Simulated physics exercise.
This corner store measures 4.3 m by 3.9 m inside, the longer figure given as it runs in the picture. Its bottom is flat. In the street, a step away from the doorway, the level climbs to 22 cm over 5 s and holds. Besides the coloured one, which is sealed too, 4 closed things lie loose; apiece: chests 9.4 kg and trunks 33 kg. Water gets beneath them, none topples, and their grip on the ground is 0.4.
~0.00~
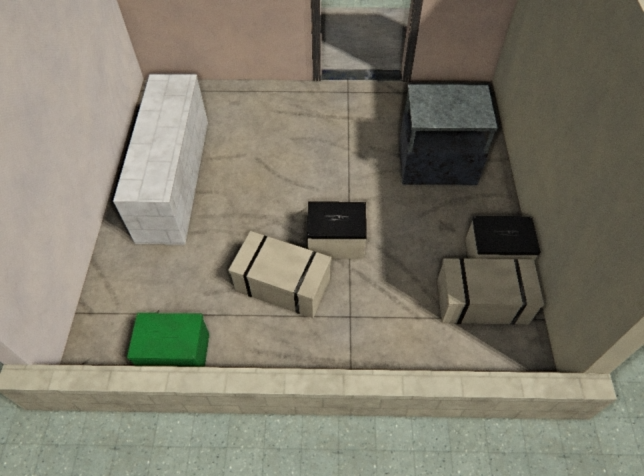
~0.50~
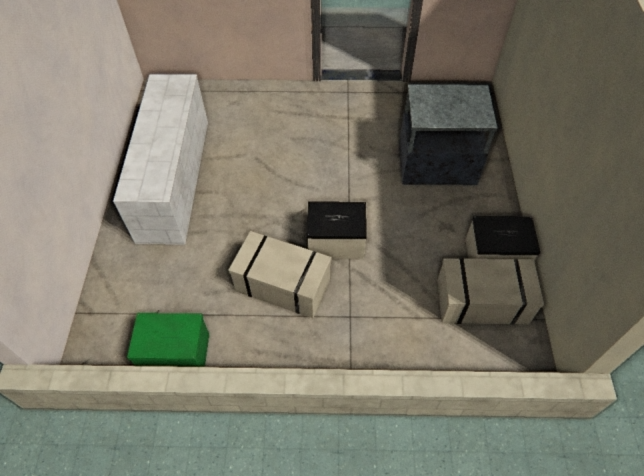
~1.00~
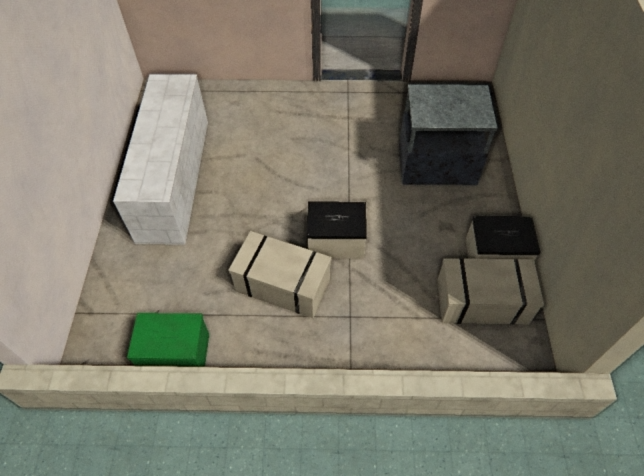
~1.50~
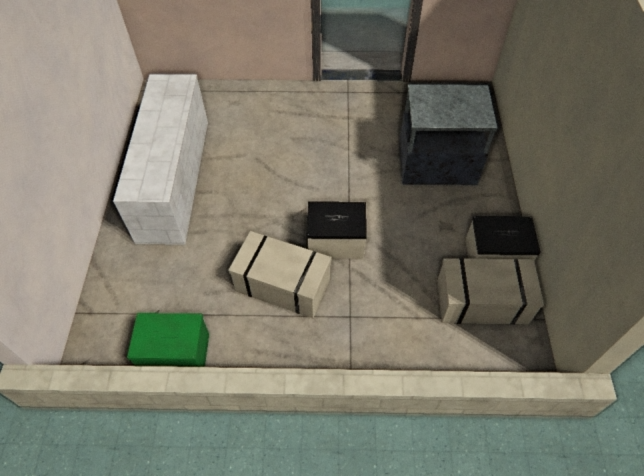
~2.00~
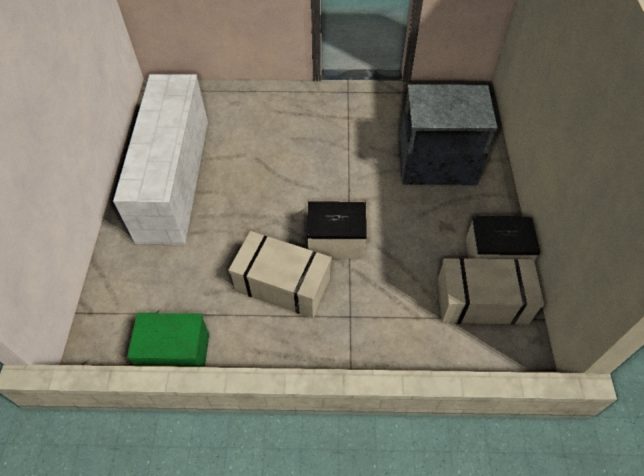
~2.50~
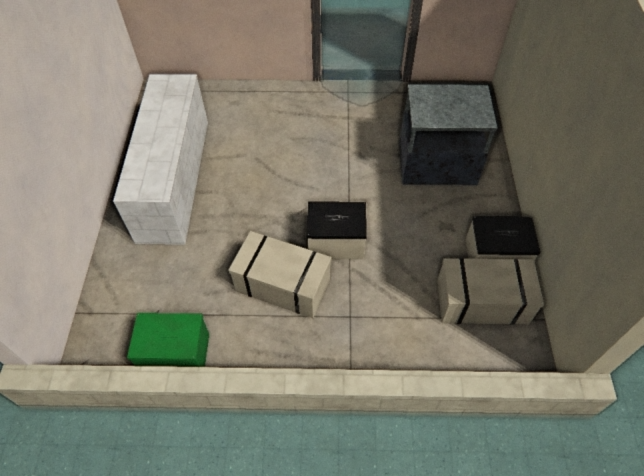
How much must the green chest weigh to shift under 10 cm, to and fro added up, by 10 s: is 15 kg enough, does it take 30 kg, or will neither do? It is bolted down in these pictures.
Verdict: Only the larger load is enough.
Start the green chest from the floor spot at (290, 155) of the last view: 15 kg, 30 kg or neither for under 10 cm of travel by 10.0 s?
Only the larger holds.
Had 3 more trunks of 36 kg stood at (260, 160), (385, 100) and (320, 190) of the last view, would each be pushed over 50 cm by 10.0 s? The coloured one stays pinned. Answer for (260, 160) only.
It is over.
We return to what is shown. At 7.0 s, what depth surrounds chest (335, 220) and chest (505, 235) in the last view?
Roughly 8 and 4 cm.
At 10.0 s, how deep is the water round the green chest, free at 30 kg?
About 9 cm.
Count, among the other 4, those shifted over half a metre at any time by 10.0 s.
That makes 1.
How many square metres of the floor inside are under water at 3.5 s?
Some 2.0 m2.
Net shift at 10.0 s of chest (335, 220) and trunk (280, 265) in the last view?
In turn: 120 cm, 10 cm.
After 3.5 s the green chest would be 0 cm from its start with 15 kg and 0 cm from its start with 30 kg; 0 cm of water round it then.
After 4.5 s the green chest would be 0 cm from its start with 15 kg and 0 cm from its start with 30 kg; 0 cm of water round it then.
After 7.0 s the green chest would be 0 cm from its start with 15 kg and 0 cm from its start with 30 kg; 2 cm of water round it then.
After 10.0 s the green chest would be 32 cm from its start with 15 kg and 0 cm from its start with 30 kg; 9 cm of water round it then.
